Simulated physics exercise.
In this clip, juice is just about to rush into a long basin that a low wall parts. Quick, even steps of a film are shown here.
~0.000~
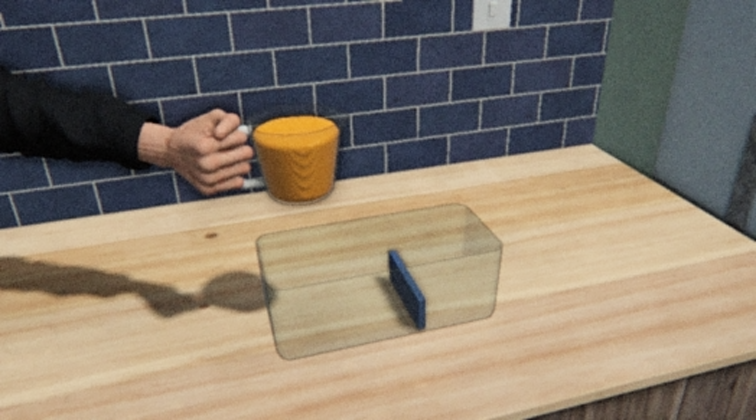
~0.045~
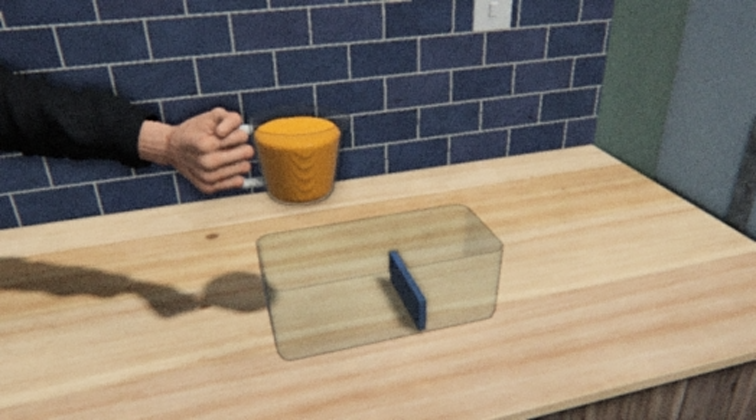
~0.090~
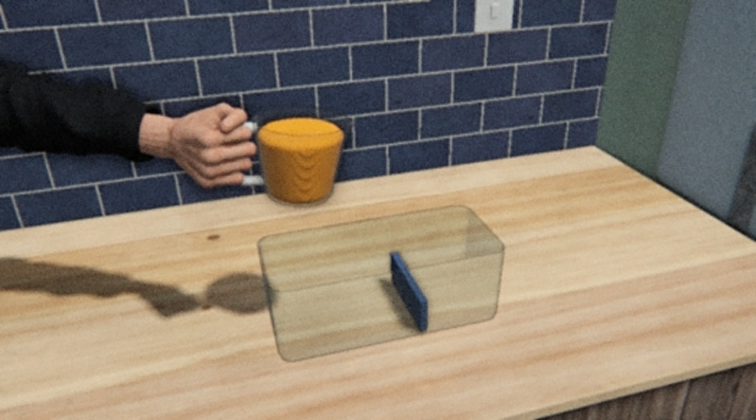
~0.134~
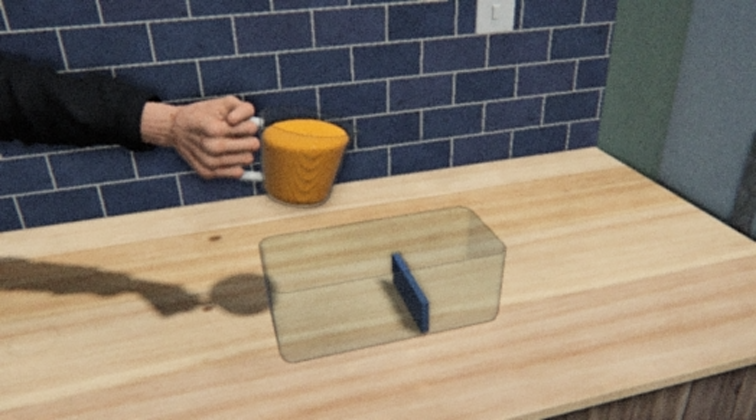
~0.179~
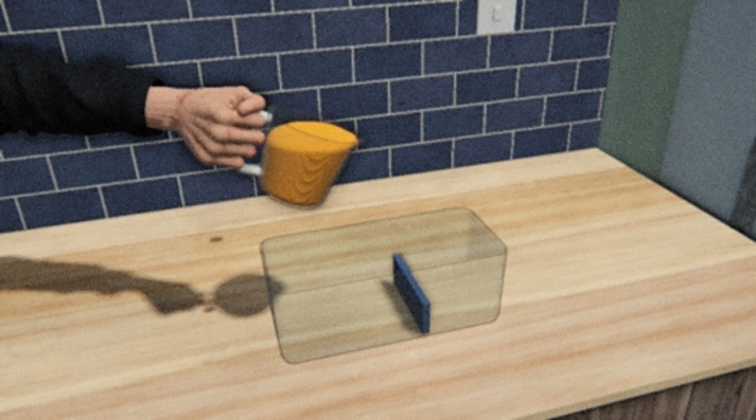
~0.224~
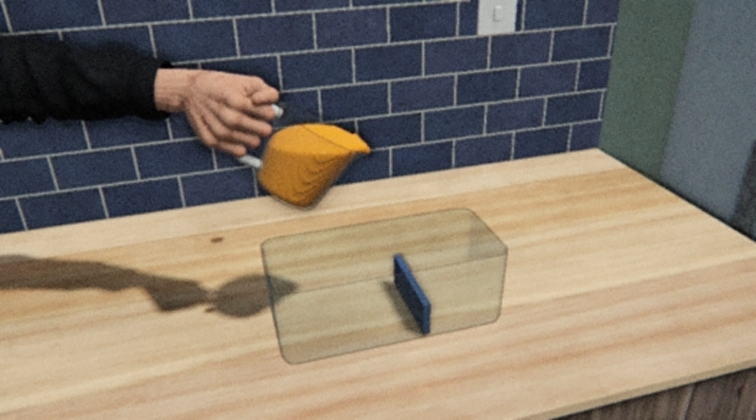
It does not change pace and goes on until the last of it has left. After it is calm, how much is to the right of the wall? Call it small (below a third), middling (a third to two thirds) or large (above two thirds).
Small.
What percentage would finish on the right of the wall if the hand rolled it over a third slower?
Around 30 in a hundred.
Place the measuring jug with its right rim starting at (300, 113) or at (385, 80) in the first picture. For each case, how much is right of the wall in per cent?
First try: Near 5 percent; second try: Near 85 percent.
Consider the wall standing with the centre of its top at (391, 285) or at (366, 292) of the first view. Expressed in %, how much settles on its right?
55 %, then 90 %.
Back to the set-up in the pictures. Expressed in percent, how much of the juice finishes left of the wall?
Share approx. 80 per cent.
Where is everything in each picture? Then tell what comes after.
The first frame shows tilt 0°; pouring edge (349, 114); surface from (252, 134) to (336, 124); the long basin's rim runs from (261, 264) to (484, 225); the wall's top is at (406, 275).
The second frame shows tilt 2°; pouring edge (351, 116); surface from (253, 134) to (338, 125).
The third frame shows tilt 6°; pouring edge (355, 121); surface from (257, 134) to (342, 128).
The fourth frame shows tilt 13°; pouring edge (360, 129); surface from (262, 134) to (347, 130).
The fifth frame shows tilt 22°; pouring edge (364, 139); surface from (266, 139) to (356, 134).
The sixth frame shows tilt 33°; pouring edge (366, 151); surface from (265, 151) to (357, 141); 2 per cent is over the edge.
A moment on, the measuring jug is tipped on its side and 41 per cent is still to pour, 15 is left of the wall and 11 right of it.
Next, the measuring jug is tipped right over and 6 per cent is still to pour, 66 is left of the wall and 17 right of it.
Then the measuring jug is tipped right over and 0 per cent is still to pour, 77 is left of the wall and 17 right of it.
Later the measuring jug is tipped right over and 0 per cent is still to pour, 79 is left of the wall and 18 right of it.
Finally, 79 per cent lies left of the wall, 18 right of it and 3 outside.
